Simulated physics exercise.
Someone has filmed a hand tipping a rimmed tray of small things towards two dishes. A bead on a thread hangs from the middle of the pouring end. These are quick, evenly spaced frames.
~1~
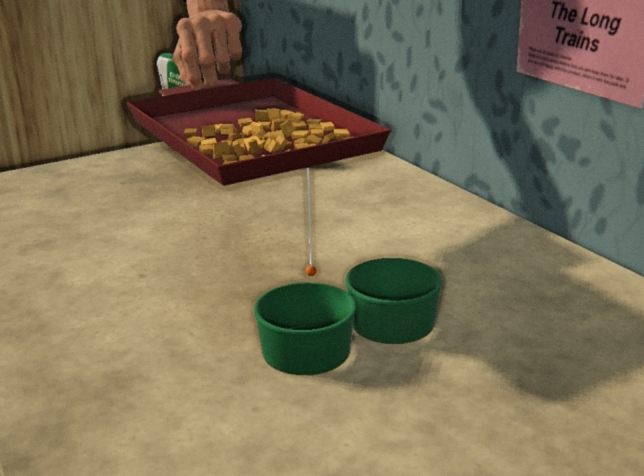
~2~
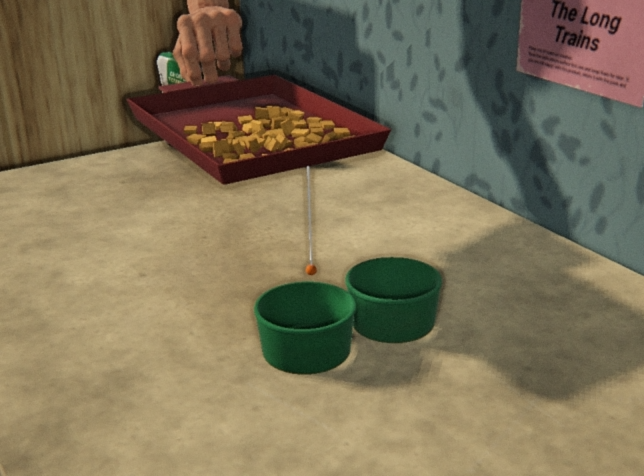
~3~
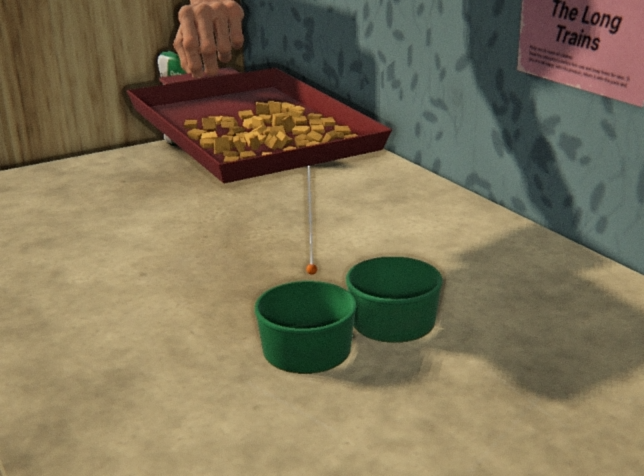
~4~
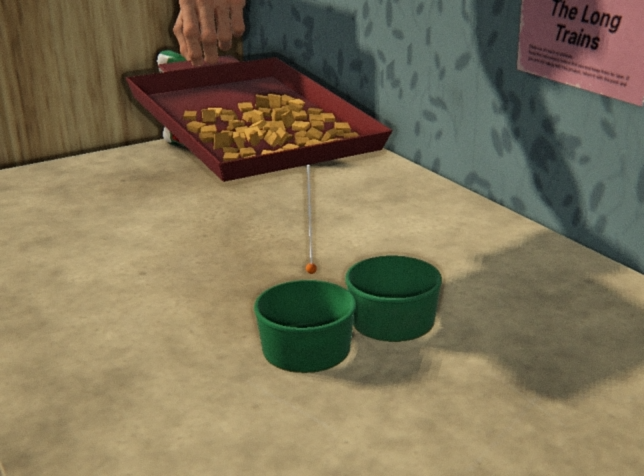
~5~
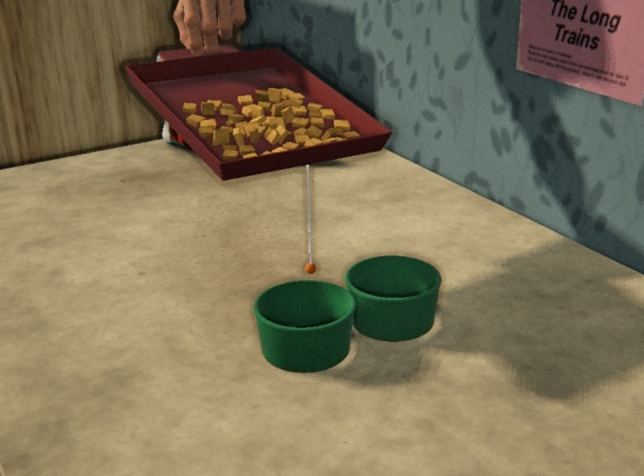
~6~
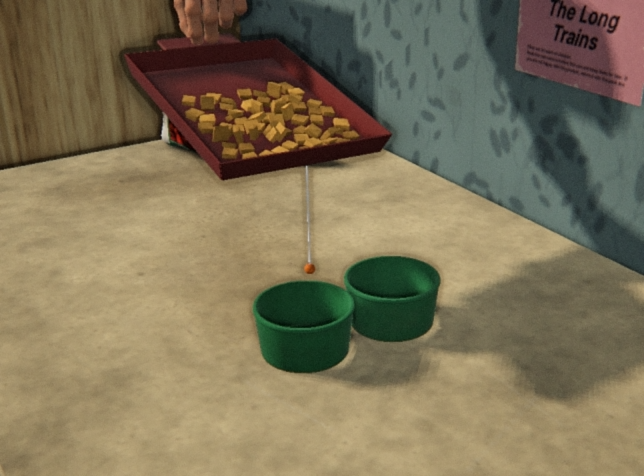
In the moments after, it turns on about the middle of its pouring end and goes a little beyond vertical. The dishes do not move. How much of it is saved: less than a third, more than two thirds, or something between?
They take more than two thirds between them.
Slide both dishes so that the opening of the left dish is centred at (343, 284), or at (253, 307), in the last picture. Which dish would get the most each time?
First the dish on the left, then the right dish.
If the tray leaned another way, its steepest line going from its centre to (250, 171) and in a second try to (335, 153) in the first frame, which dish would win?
In turn: The left-hand dish; the right-hand dish.
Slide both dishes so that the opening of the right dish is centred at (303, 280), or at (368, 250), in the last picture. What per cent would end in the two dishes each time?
Roughly 0 per cent, and 0 per cent.
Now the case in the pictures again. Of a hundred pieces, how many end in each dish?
About: Left dish 40, right dish 50 per cent.
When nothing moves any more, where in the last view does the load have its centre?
Around (370, 324).
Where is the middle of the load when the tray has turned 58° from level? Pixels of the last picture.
At about (308, 120).
Soon, tray tipped steeply; all on the tray.
A while on, tray tipped right over; about a quarter on the tray; about a quarter in the left dish; about a quarter in the right dish; a small part outside both; about a third in the air.
Towards the end, tray tipped past a quarter turn; about a third in the left dish; about half in the right dish; a small part outside both.
Finally, tray tipped past a quarter turn; about a third in the left dish; about half in the right dish; a small part outside both.
